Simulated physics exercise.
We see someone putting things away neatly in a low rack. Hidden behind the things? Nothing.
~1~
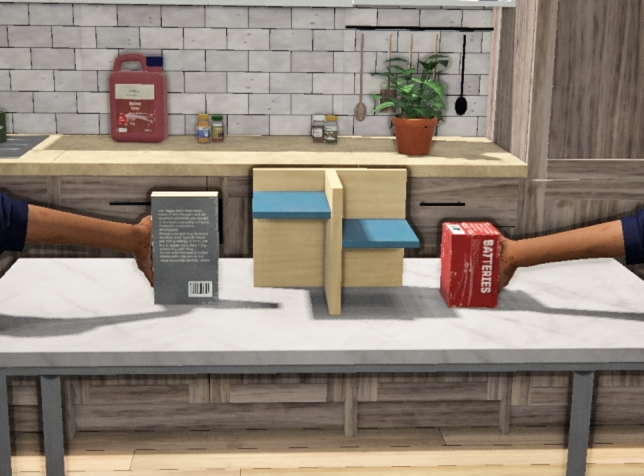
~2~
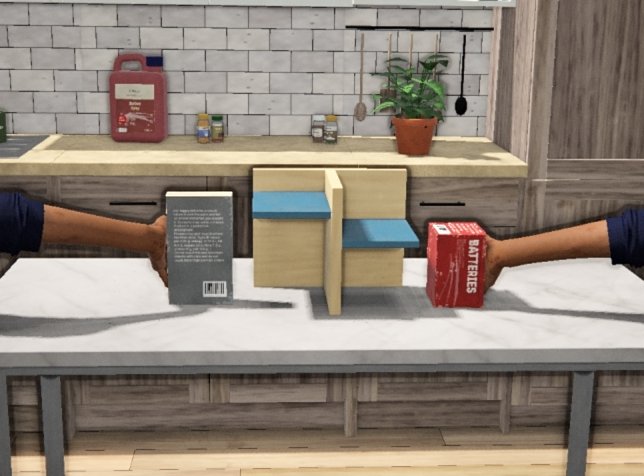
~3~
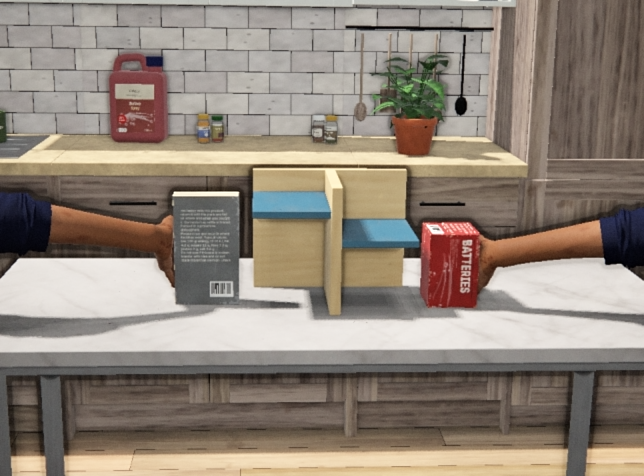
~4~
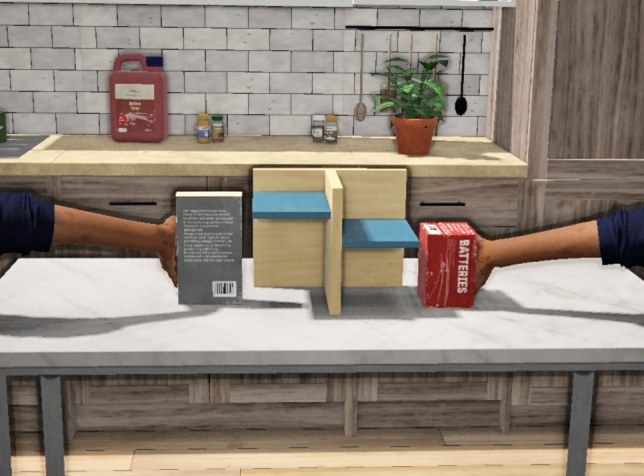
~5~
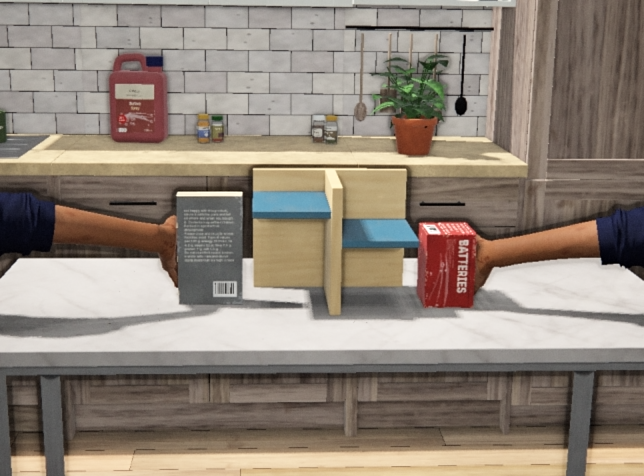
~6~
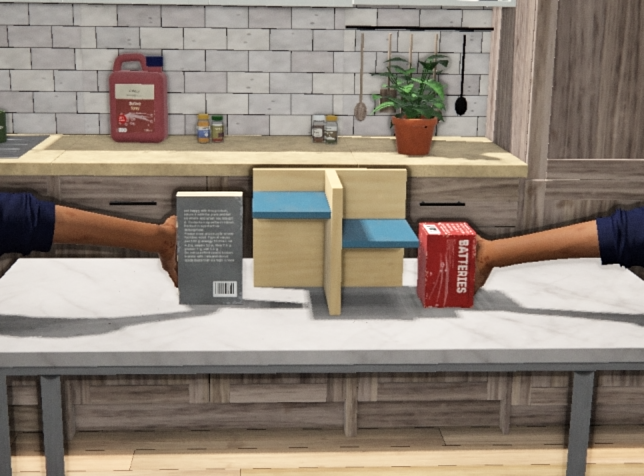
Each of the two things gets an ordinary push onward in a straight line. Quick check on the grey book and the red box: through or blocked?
Grey book: Blocked; red box: Blocked.
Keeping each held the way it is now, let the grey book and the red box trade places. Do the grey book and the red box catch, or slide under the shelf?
Grey book: Blocked; red box: Clear.
Then, 0.20 s past the last view, grey book sliding up to the opening near (217, 249); red box sliding up to the opening near (441, 265).
Finally, the grey book stops at the shelf, near (221, 249); the red box stops at the shelf, near (436, 265).
